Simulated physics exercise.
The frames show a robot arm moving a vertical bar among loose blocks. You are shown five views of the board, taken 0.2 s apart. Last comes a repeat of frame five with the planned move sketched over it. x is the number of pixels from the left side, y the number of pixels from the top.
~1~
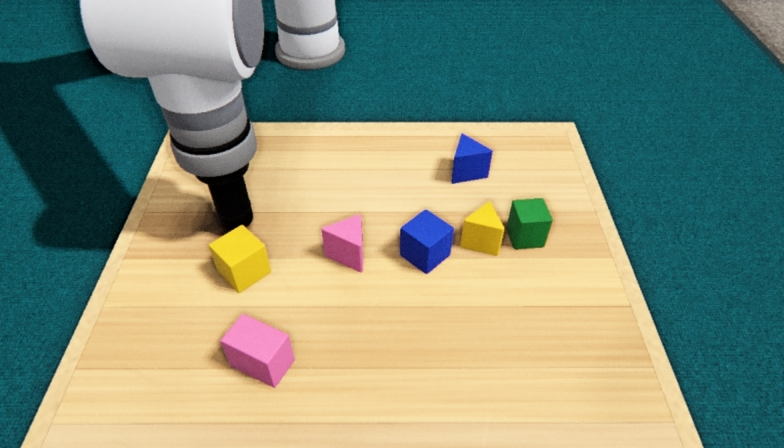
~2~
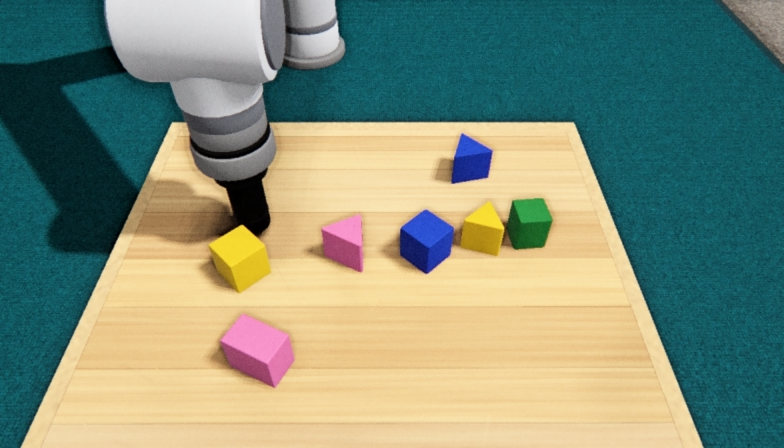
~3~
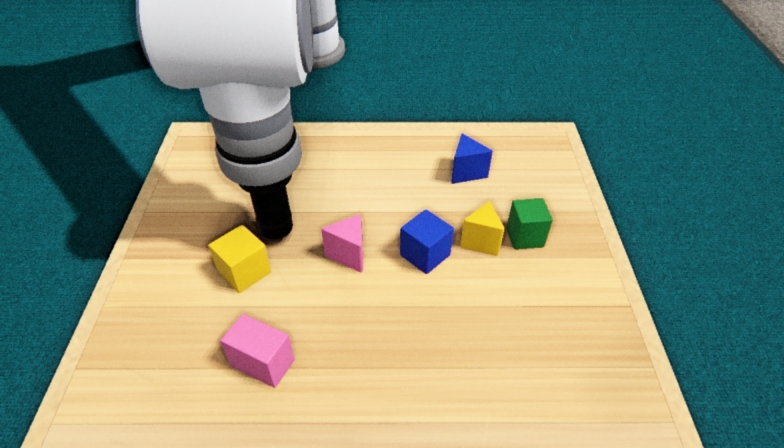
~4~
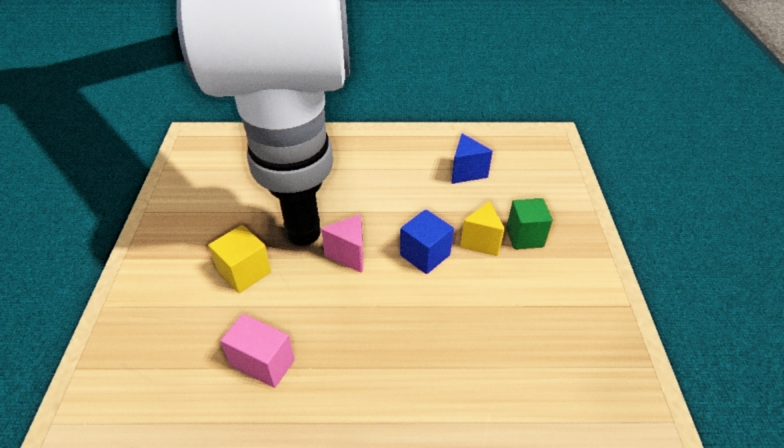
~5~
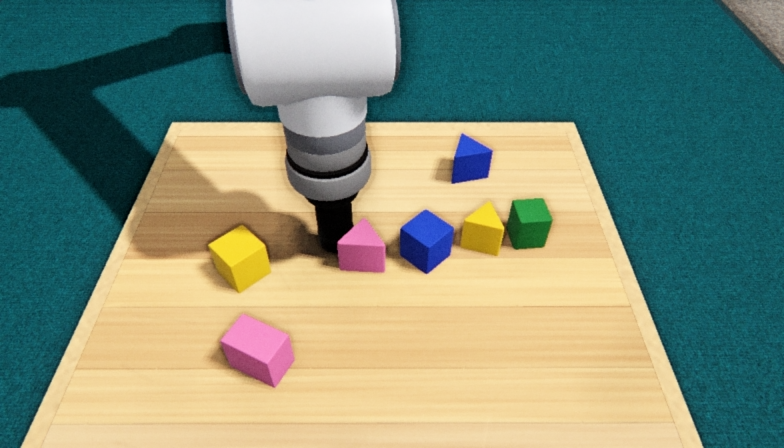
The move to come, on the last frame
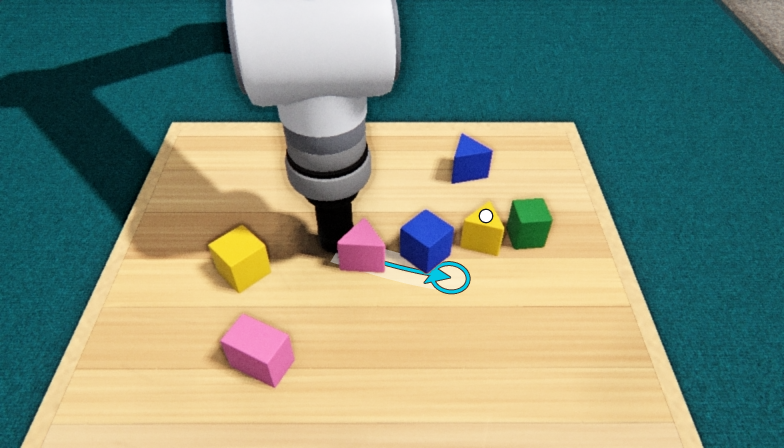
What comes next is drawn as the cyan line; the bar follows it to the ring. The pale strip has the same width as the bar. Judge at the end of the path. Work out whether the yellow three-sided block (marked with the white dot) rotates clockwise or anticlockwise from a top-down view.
Prediction: Clockwise.
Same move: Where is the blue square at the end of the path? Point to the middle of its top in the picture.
Its top face will be centred at roughly (451, 221).
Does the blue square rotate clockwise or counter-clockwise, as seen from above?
Viewed from above, counterclockwise.
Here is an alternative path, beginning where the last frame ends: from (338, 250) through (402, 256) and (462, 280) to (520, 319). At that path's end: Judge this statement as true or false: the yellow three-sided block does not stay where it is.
That statement is accurate.
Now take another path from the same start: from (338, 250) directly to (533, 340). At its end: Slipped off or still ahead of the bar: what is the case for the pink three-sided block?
I'd say the pink three-sided block is still out in front of the bar at the end.
The drawn path runs from (338, 250) by way of (374, 260) and (411, 270) to (450, 277); the dot is on the yellow three-sided block.
The first path, step by step. One third of the way, bar at (374, 252); pink three-sided block at (400, 248).
Two thirds of the way, bar at (411, 262); pink three-sided block at (433, 264), turned 20° clockwise; blue square at (441, 224).
At the end, bar at (451, 269); yellow square not moved; pink three-sided block at (457, 277), turned 55° clockwise; blue square at (451, 221), turned 30° anticlockwise; yellow three-sided block at (491, 212), turned 25° clockwise.
